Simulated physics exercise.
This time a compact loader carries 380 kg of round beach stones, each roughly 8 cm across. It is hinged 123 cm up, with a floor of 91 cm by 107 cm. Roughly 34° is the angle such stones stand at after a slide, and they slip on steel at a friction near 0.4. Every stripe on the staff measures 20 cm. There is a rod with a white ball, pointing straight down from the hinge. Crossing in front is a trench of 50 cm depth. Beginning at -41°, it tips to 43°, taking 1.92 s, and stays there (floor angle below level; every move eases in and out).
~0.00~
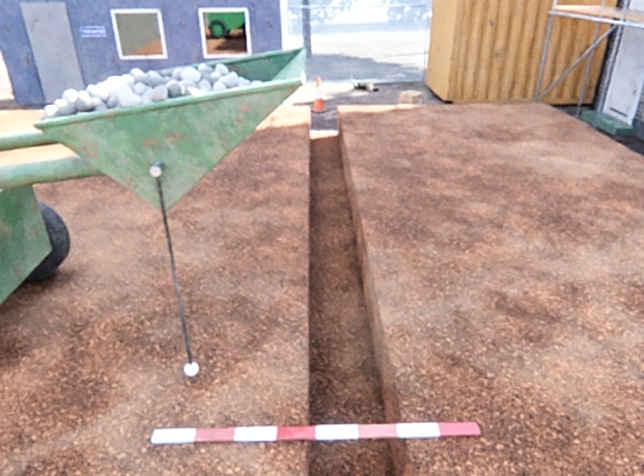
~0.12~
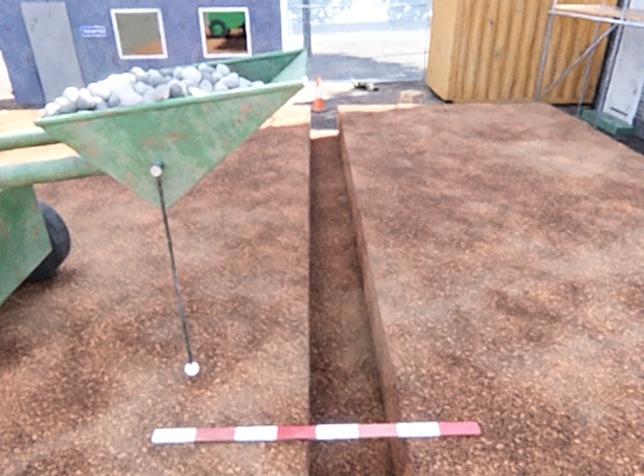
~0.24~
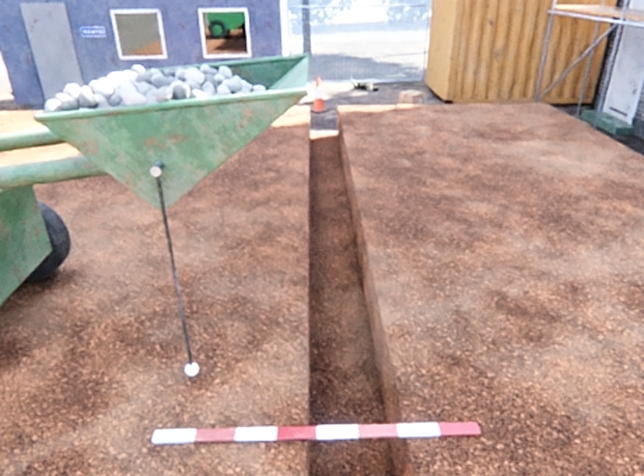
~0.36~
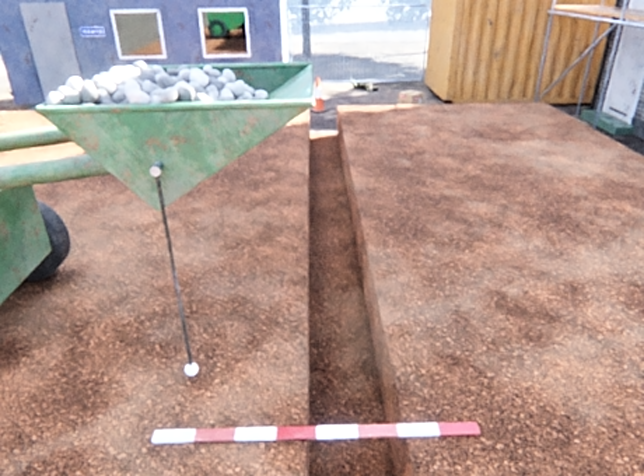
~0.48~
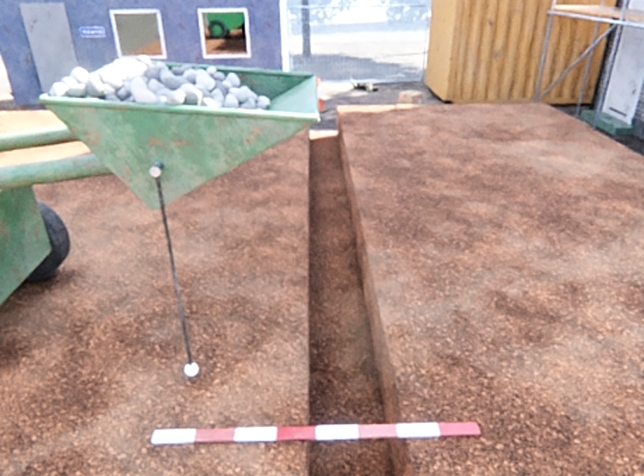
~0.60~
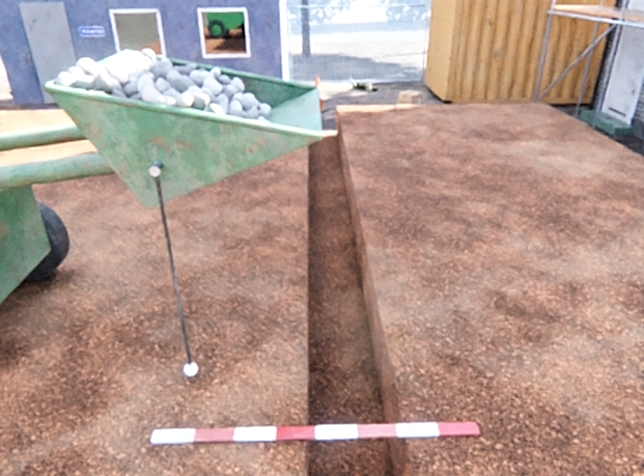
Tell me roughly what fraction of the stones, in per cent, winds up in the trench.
Roughly 100 per cent of the stones.
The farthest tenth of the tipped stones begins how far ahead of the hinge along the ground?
Close to 110 cm from the hinge.
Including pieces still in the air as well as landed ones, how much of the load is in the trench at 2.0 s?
Roughly 75 percent of the load.
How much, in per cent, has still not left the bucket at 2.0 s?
Estimate: Approx. 15 %.
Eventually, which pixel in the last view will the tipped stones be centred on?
Their middle lands near (346, 352).
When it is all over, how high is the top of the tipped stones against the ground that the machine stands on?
Close to 8 cm above that ground.
After 1.4 s the floor is at 30°; 91 % in the bucket, 2 % short of the trench, 7 % in the trench; the foremost stones are at (331, 238).
After 2.0 s the floor is at 43°; 13 % in the bucket, 10 % short of the trench, 76 % in the trench, 1 % past the trench; the foremost stones are at (398, 299).
After 2.4 s the floor is at 43°; 0 % in the bucket, 98 % in the trench, 2 % past the trench; the foremost stones are at (447, 289).
After 5.0 s the floor is at 43°; 0 % in the bucket, 98 % in the trench, 2 % past the trench; the foremost stones are at (476, 281).
